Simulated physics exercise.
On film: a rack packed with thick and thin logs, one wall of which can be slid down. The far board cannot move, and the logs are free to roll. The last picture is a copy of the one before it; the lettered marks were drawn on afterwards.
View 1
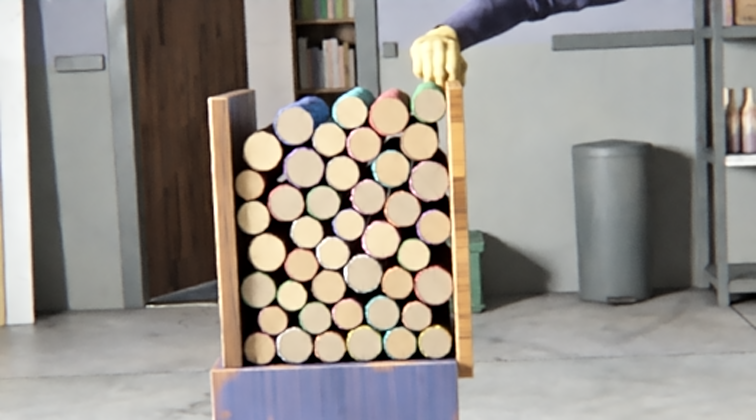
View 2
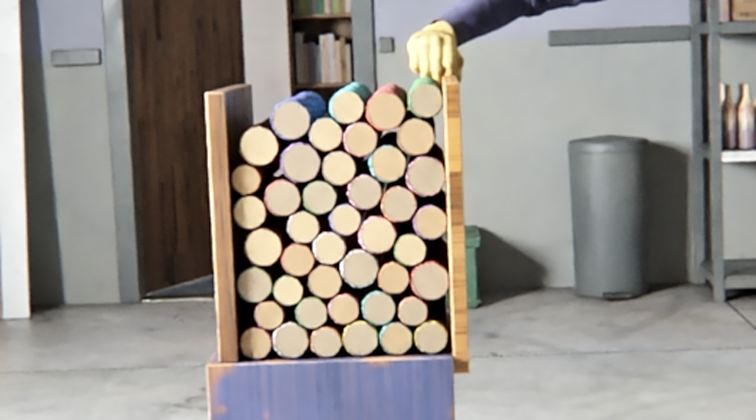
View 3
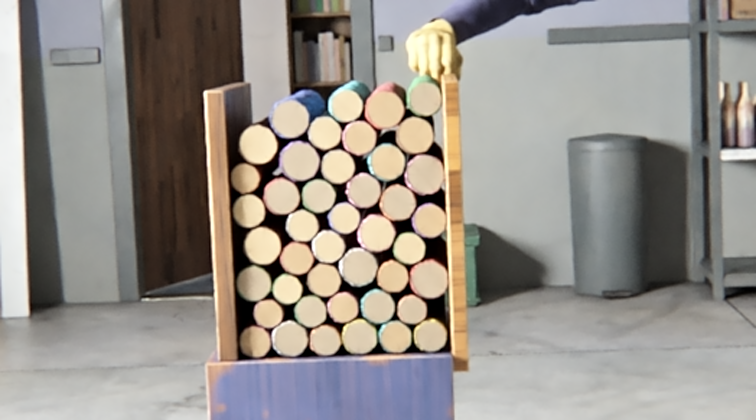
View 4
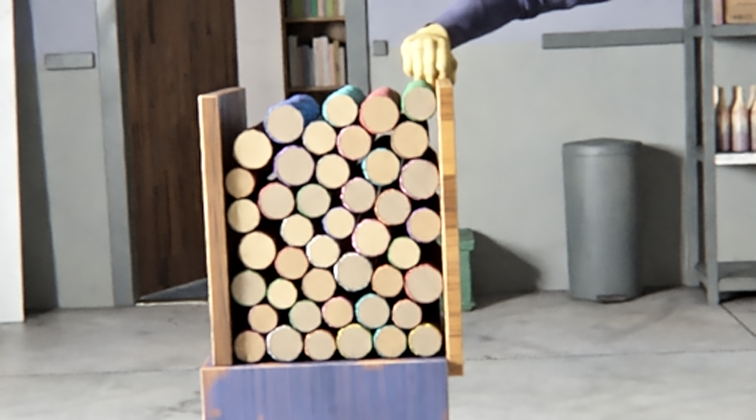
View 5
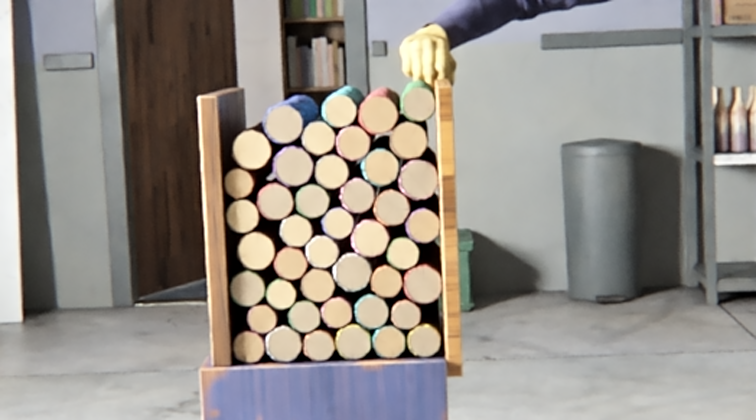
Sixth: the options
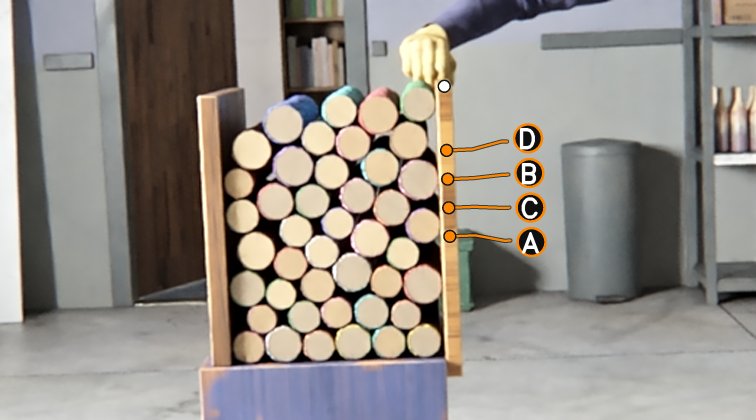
We see a yellow-gloved hand resting at the top of a wooden side board on a rack packed with thick and thin logs; the view shifts slightly, while the hand, board and logs stay essentially still.
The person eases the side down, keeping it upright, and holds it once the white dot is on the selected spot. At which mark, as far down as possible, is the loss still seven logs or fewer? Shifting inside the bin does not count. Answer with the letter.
The lowest mark that will do is A.
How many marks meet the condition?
Four of them.
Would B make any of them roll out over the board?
At B: Yes.
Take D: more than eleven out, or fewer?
At D, fewer than eleven.
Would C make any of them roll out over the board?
At C: Yes.
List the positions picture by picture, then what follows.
In the first frame, a log (333, 253); a log (403, 209); a log (430, 181).
In the second frame, a log (426, 176); a log (259, 146).
In the third frame, a log (385, 110); side board (454, 210).
In the fourth frame, a log (425, 341).
In the fifth frame, a log (337, 313); a log (318, 286); a log (322, 252).
On the copy, A at (450, 237); B at (448, 179); C at (449, 208); D at (447, 150); the white dot at (444, 86).
On A. First, top of the board (438, 151).
Then, top of the board (441, 224).
Finally, top of the board (442, 236), five out over the board.
By contrast, B one out over the board; C three out over the board; D none out over the board.
